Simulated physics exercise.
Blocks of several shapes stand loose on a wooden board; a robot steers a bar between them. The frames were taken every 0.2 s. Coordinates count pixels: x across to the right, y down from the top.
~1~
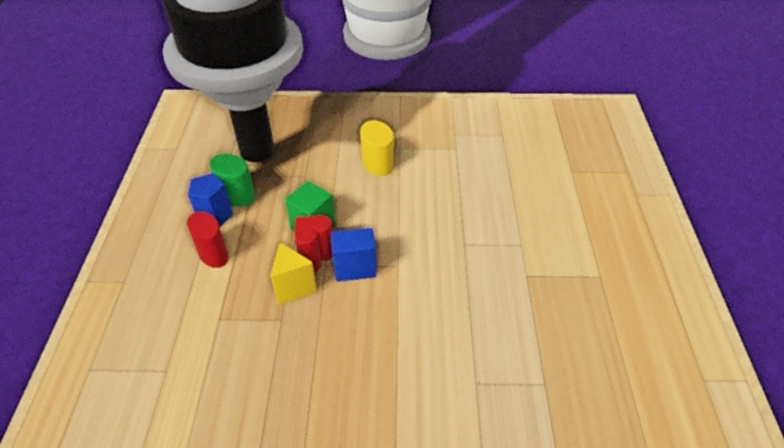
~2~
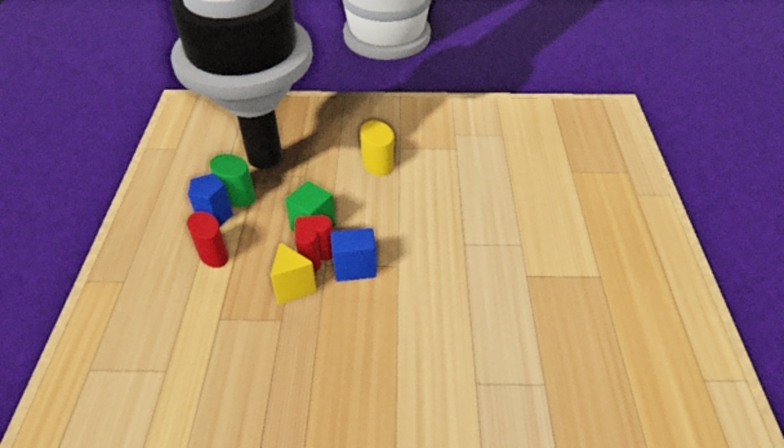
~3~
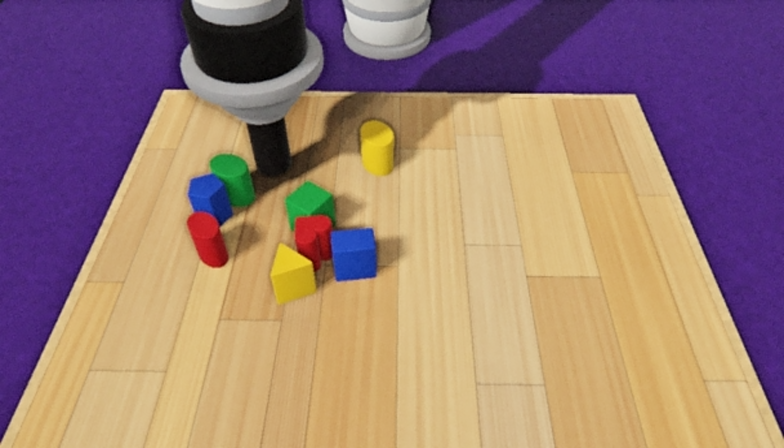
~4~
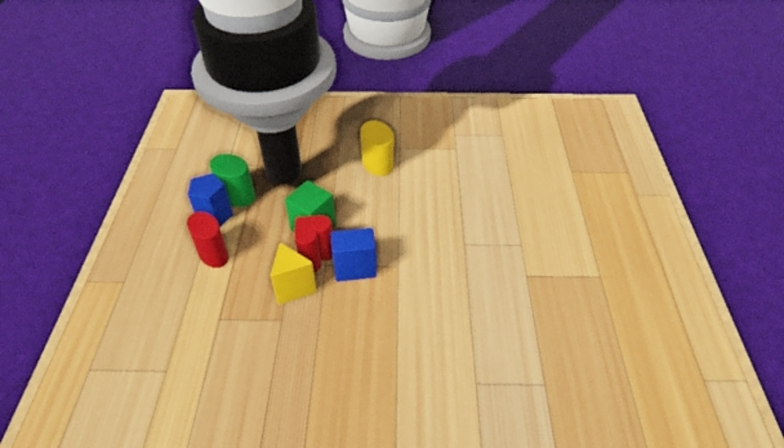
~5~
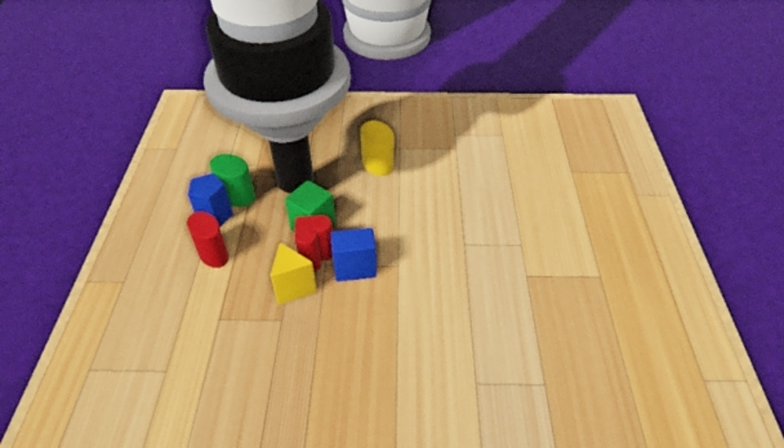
The black bar moves slightly right and toward the viewer, nearing the green four-sided block.
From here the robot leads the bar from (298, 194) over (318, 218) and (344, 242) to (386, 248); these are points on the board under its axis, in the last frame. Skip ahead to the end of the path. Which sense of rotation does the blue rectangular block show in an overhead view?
Answer: Against the clock.
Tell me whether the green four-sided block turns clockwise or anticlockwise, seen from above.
My prediction: CW.
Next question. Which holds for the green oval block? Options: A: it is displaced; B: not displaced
Correct choice: B.
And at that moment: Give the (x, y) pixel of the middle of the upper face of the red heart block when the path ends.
Answer: (307, 267).
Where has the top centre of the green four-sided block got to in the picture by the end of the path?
At pixel (332, 241).
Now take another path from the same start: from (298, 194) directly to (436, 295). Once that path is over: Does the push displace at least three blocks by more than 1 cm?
It seems so.
On the path given first. One third of the way, bar (317, 206); yellow triangle (286, 264), turned 10° clockwise; green four-sided block (316, 215), turned 35° clockwise; red heart block (308, 243), turned 20° anticlockwise.
Two thirds of the way, bar (345, 230); yellow triangle (276, 276), turned 50° clockwise; green four-sided block (332, 241), turned 75° clockwise; red heart block (307, 267); blue rectangular block (360, 253), turned 60° anticlockwise.
At the end, bar (386, 236); green oval block still; yellow triangle (276, 276), turned 50° clockwise; green four-sided block (332, 241), turned 75° clockwise; red heart block (307, 267); blue rectangular block (361, 253), turned 60° anticlockwise.
